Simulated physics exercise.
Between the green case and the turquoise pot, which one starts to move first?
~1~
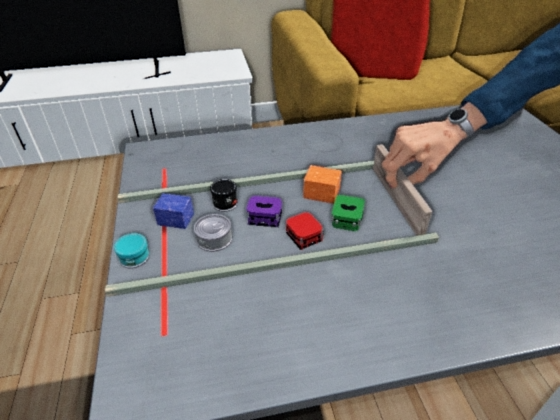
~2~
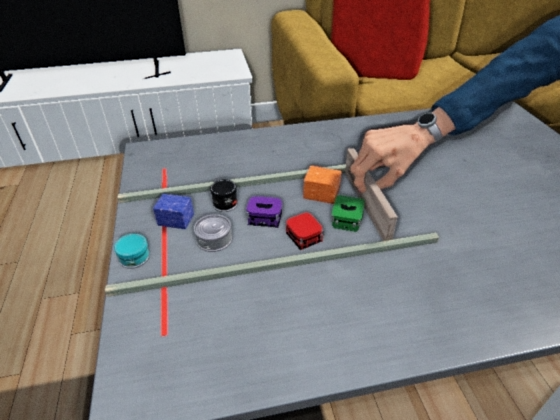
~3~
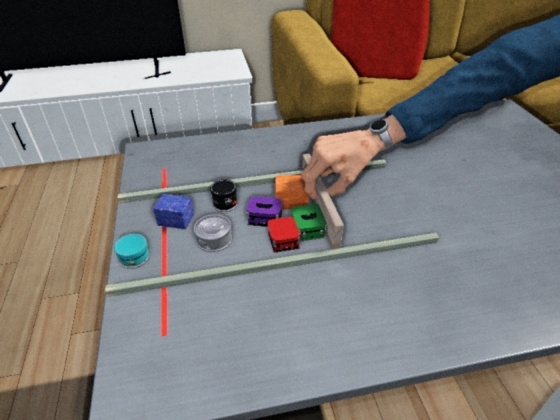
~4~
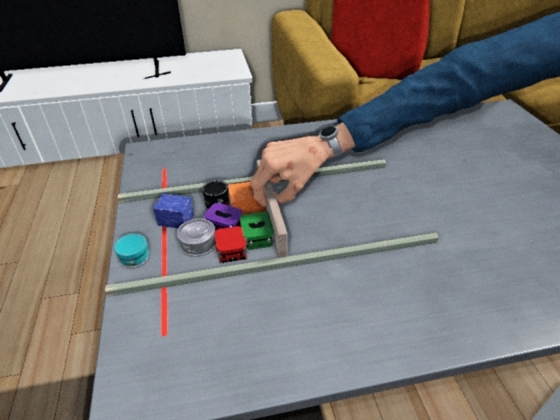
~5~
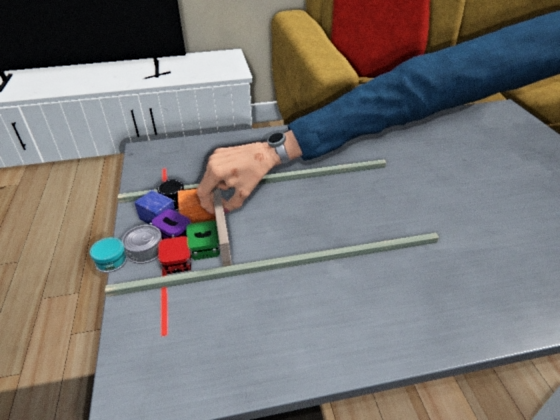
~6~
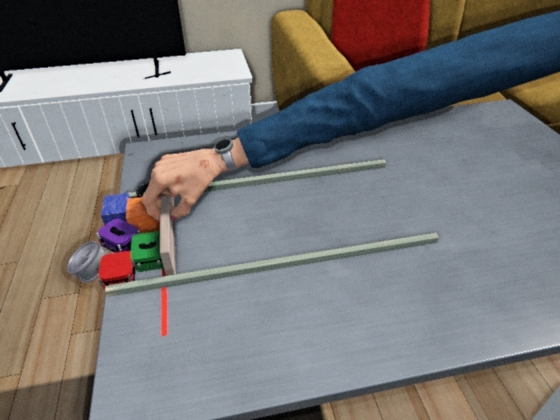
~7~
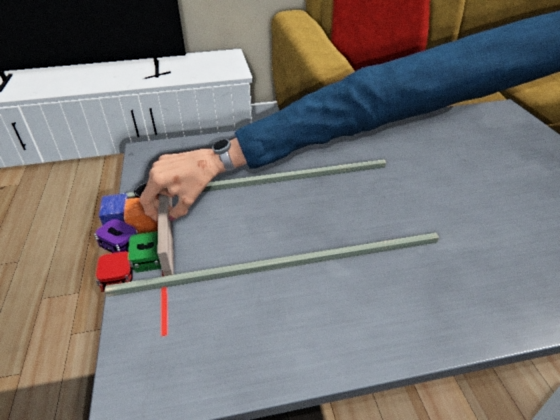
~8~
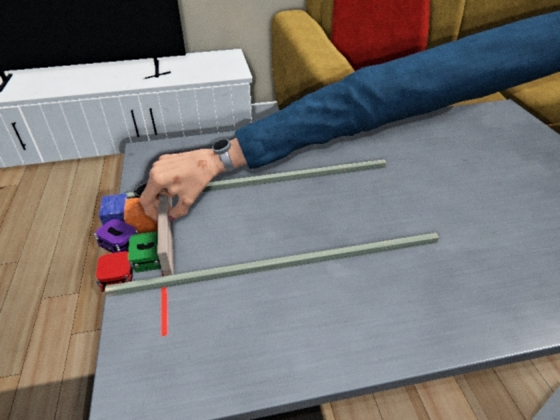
The green case starts to move first, pushed left by the board while the turquoise pot is still at rest near the table's left edge.
On a grey table, a hand sliding a board left between rails, pushing small objects along, the turquoise pot and grey tin going over the edge.
